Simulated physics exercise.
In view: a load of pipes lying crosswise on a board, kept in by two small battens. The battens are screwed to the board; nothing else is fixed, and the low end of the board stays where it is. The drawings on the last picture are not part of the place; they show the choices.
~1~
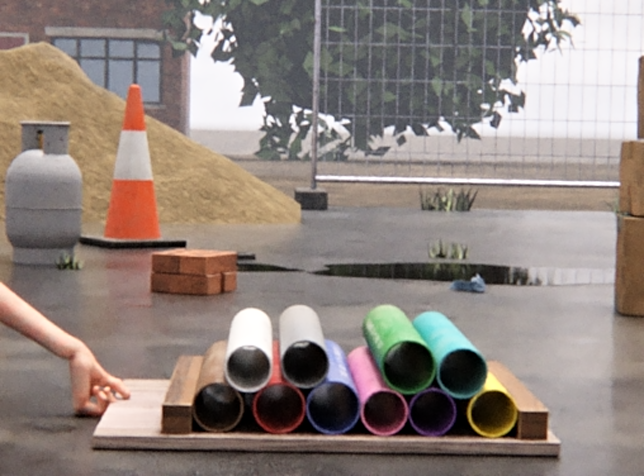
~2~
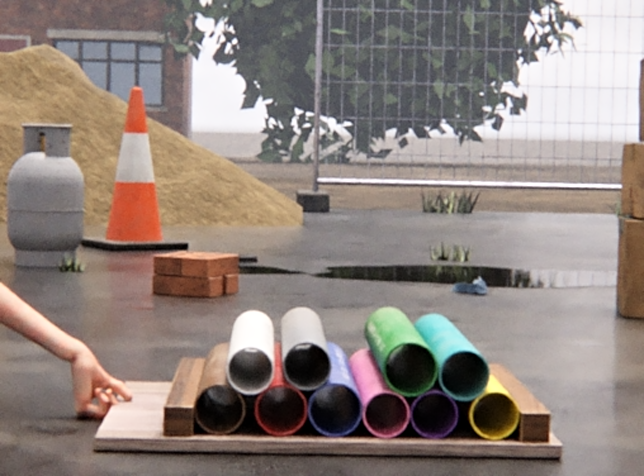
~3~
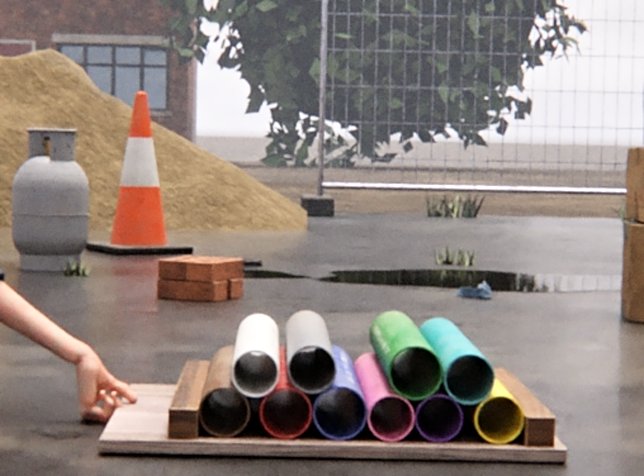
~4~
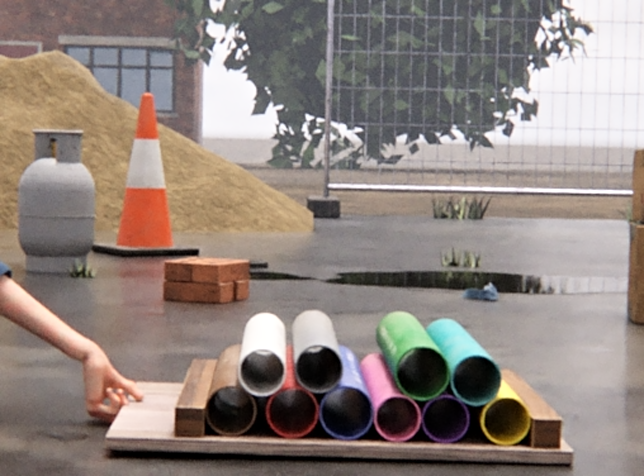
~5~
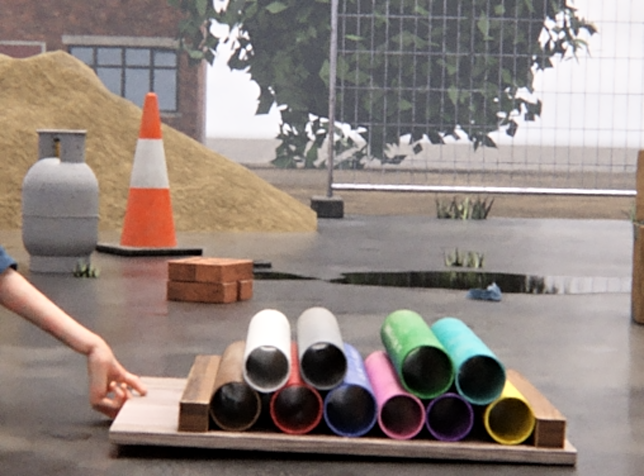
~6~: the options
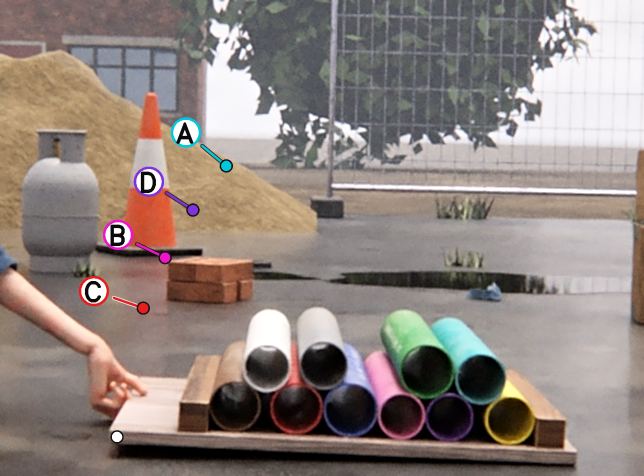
A hand slightly lifts the left end of a board carrying a stack of coloured pipes.
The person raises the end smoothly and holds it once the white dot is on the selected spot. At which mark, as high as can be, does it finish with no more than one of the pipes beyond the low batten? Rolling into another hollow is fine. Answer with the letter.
Up to B.
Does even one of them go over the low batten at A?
Yes.
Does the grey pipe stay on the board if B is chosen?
The grey pipe: Yes.
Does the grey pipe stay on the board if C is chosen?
Yes, with C.
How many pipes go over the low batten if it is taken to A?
The count is four.
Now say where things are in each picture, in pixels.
Pink pipe (384, 412); purple pipe (432, 412); yellow pipe (493, 413), in the first picture.
Yellow pipe (495, 415); green pipe (410, 369), in the second picture.
Board (328, 406); brown pipe (224, 412); red pipe (286, 413); pink pipe (391, 418), in the third picture.
Board (335, 406); brown pipe (231, 411); red pipe (293, 412), in the fourth picture.
Board (339, 403); brown pipe (235, 406); red pipe (297, 408), in the fifth picture.
On the copy, A at (226, 166); B at (165, 258); C at (143, 308); D at (193, 210); the white dot at (117, 437).
On B. First, board at 16°.
Then, board at 25°.
Finally, board at 25°, one over the low batten (turquoise).
By contrast, A four over the low batten (green, turquoise, white, grey); C none over the low batten; D four over the low batten (green, turquoise, white, grey).
